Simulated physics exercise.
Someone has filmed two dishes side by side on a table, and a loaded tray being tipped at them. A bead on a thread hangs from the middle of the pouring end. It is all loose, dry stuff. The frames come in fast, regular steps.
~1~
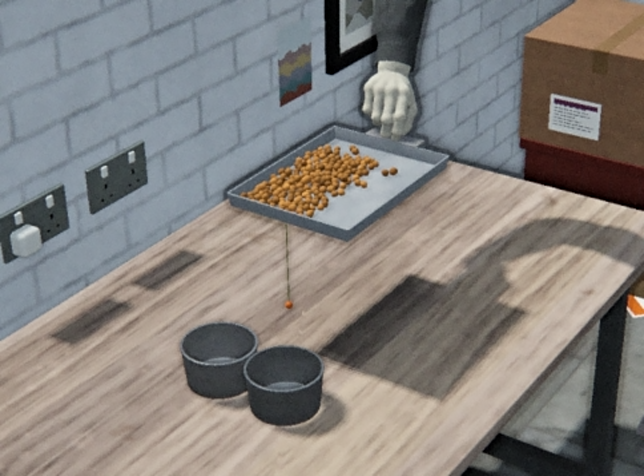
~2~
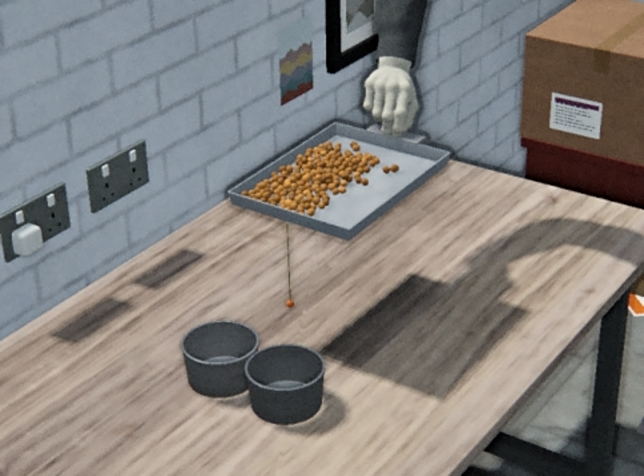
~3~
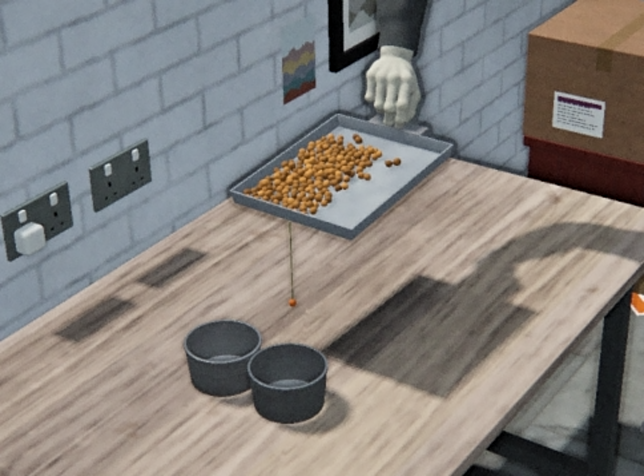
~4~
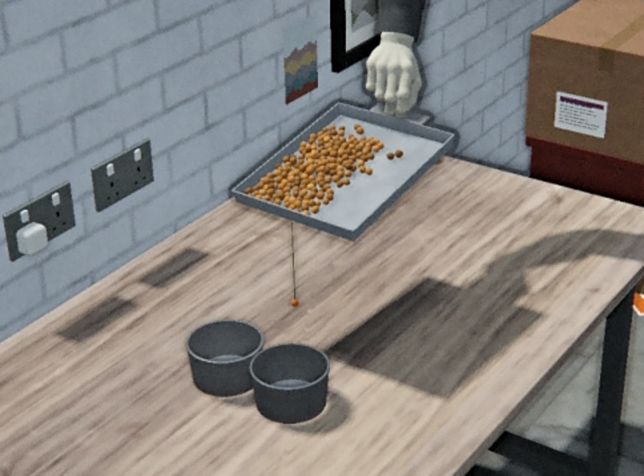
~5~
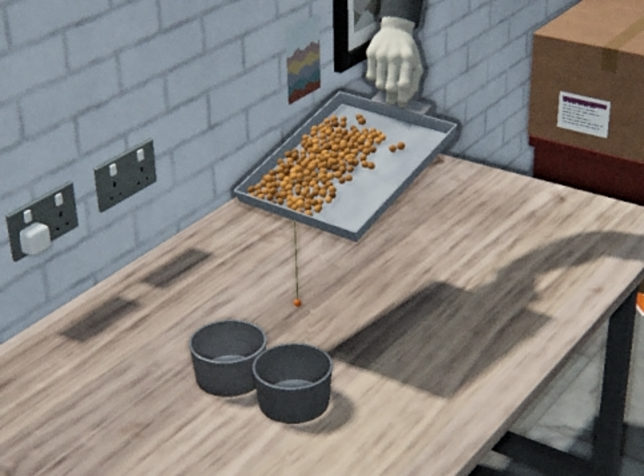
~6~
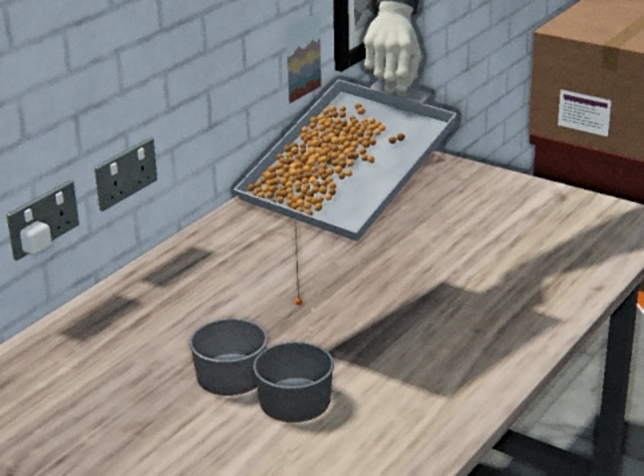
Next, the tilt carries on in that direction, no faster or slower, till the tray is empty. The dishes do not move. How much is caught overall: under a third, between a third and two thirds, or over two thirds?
In the dishes lies from one third to two thirds of it.
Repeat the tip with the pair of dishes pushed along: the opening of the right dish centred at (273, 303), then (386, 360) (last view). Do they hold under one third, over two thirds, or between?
One: Less than a third. Two: In the middle band.
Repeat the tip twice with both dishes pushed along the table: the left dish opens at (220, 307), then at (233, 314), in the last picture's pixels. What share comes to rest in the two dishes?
About 50 and 70 per cent.
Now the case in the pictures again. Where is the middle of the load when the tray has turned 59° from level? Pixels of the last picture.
Around (303, 186).
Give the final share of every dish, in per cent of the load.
Left dish: 30 %, right dish: 10 %.
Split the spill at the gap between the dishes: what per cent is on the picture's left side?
Roughly 10 in a hundred.
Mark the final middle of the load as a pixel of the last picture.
Around (279, 373).
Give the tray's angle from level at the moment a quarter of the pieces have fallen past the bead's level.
At about 115°.
Shortly afterwards, tray tipped steeply; all but a few on the tray; only a few in the air.
Next, tray tipped right over; all but a few on the tray; only a few in the right dish; a little outside both; only a few in the air.
Some moments later, tray tipped past a quarter turn; a little in the right dish; near a third in the left dish; near half outside both; only a few in the air.
In the end, tray tipped past a quarter turn; a little in the right dish; near a third in the left dish; near half outside both.
